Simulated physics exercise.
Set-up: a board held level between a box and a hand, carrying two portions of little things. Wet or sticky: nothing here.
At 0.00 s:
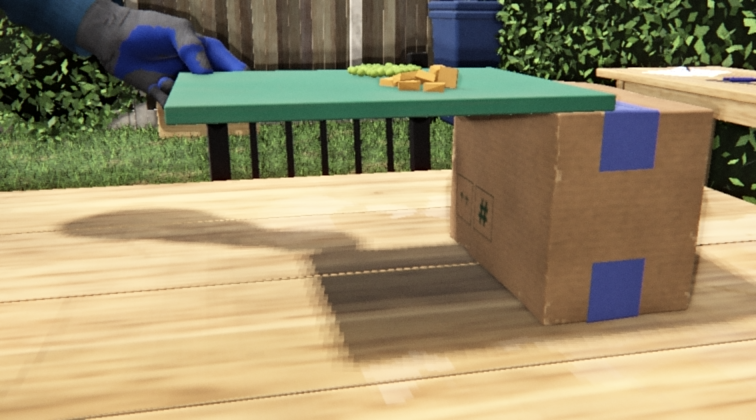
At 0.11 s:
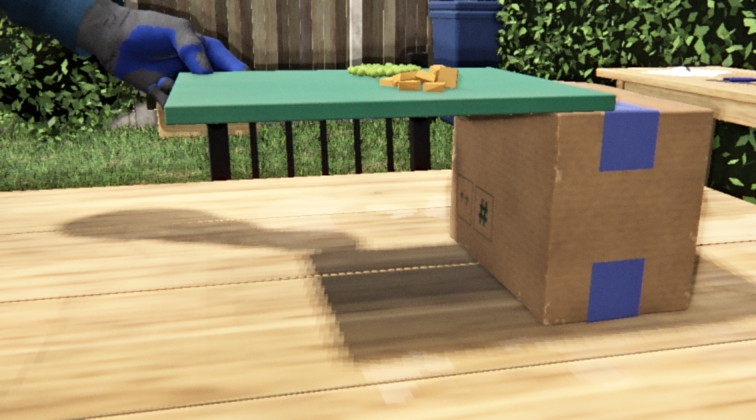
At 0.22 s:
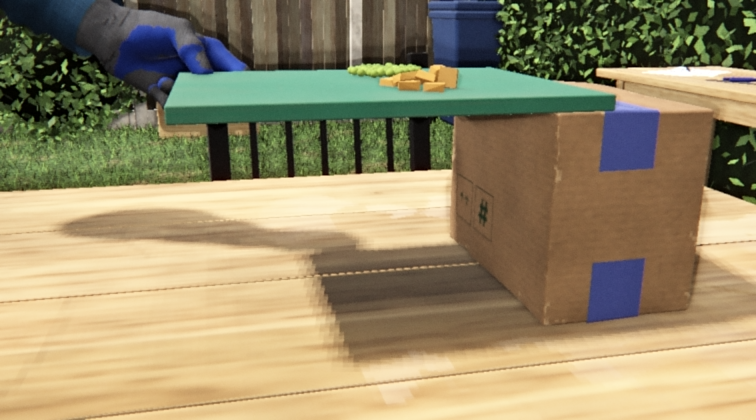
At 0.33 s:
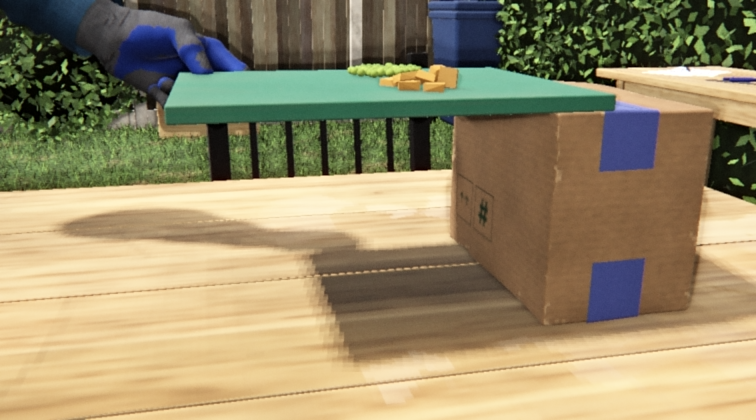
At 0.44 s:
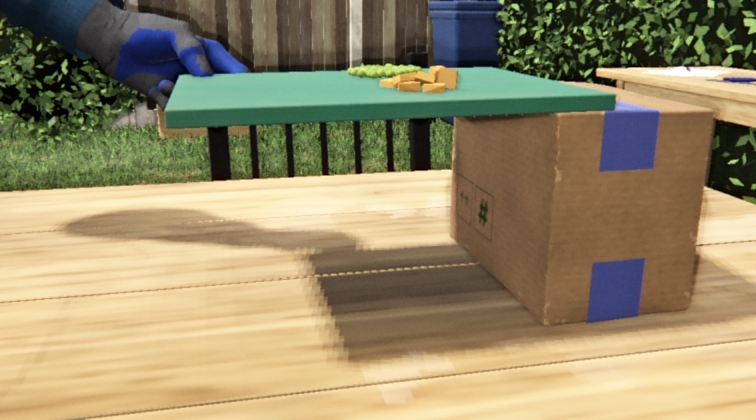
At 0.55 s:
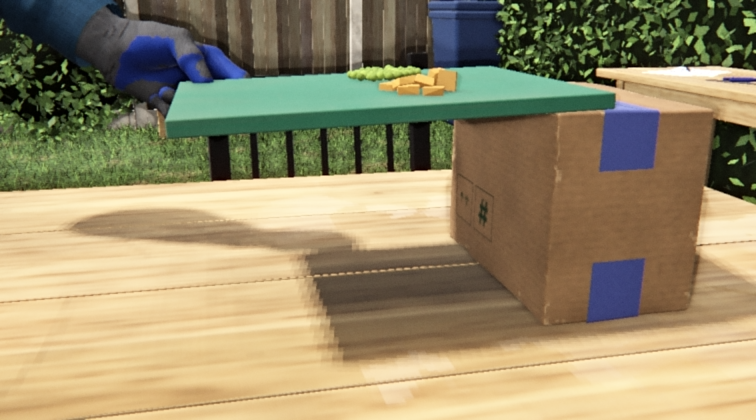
A green board spans the view above a pale wooden table in a garden, seen from just over the tabletop, with a fence, hedges and grass behind. A blue-and-grey gloved hand holds its left end, a brown box with blue tape supports its right, and small orange pieces sit before green ones on top. The camera stays still while the hand lowers the left end very slightly, the pieces keeping their places.
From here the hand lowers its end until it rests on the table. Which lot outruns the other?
I'd bet on the farthest lot to slide farther.
After 1.15 s, board sloping at 16°; front lot all still on the board; back lot all still on the board.
After 1.79 s, board sloping at 32°; front lot all still on the board; back lot mostly up to a board's length out.
After 2.55 s, board resting at 39°; front lot mostly at the foot of the board; back lot mostly up to a board's length out.
At rest (2.8 s), board resting at 39°; front lot mostly at the foot of the board; back lot mostly up to a board's length out; the back lot has gone farther.
